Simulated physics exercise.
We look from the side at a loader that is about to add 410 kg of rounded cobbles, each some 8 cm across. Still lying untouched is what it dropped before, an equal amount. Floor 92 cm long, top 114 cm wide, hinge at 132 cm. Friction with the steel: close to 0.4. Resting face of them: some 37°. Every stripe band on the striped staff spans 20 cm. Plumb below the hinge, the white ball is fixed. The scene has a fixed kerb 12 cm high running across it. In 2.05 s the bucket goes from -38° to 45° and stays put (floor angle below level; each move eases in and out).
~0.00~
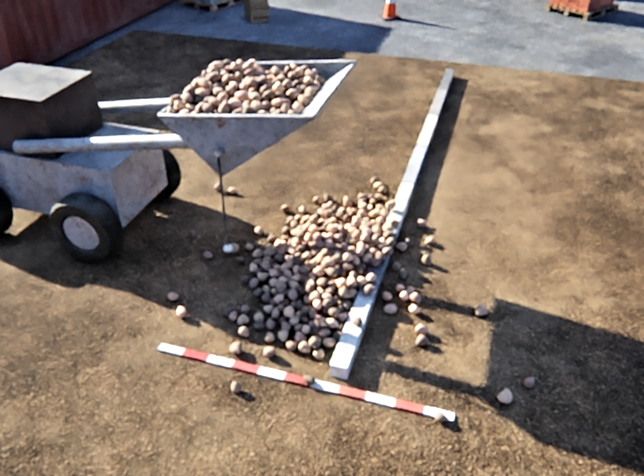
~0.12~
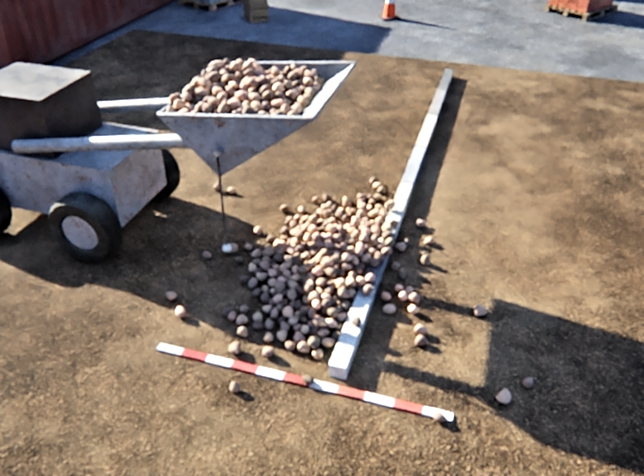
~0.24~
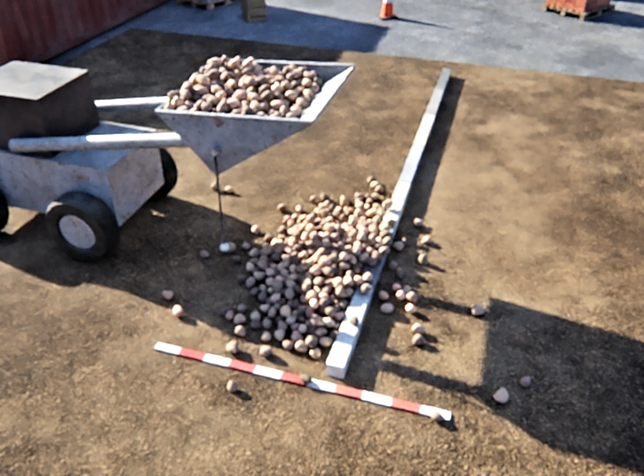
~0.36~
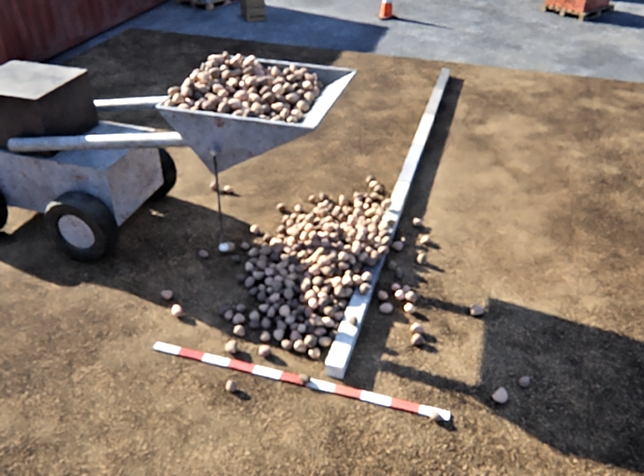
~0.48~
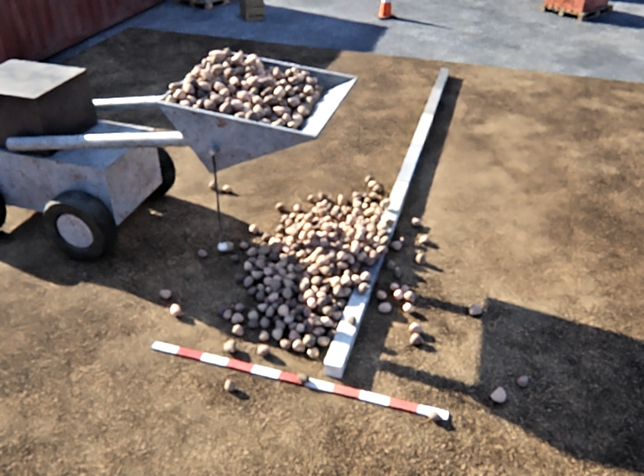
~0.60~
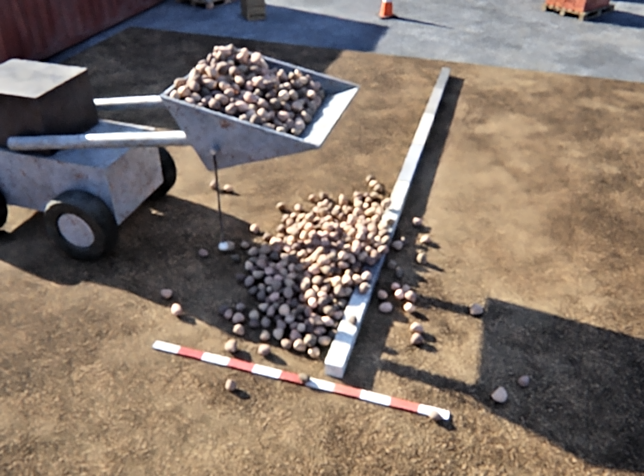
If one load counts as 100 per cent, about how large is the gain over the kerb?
Around 32 per cent.
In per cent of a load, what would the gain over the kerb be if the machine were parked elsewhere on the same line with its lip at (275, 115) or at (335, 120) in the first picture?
First place: Roughly 10 %; second place: Roughly 55 %.
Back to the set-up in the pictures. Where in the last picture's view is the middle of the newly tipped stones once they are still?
Around (353, 255).
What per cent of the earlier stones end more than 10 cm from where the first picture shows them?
Roughly 10 % of them.
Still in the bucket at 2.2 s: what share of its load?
It holds some 10 per cent.
After 1.5 s the floor is at 32°; in per cent of one load, 92 in the bucket, 105 on this side of the kerb, 4 over the kerb; the foremost stones are at (448, 337).
After 2.2 s the floor is at 45°; in per cent of one load, 8 in the bucket, 174 on this side of the kerb, 18 over the kerb; the foremost stones are at (464, 323).
After 2.5 s the floor is at 45°; in per cent of one load, 0 in the bucket, 168 on this side of the kerb, 33 over the kerb; the foremost stones are at (501, 318).
After 5.1 s the floor is at 45°; in per cent of one load, 0 in the bucket, 164 on this side of the kerb, 36 over the kerb; the foremost stones are at (530, 299). Net gain over the kerb, 32.
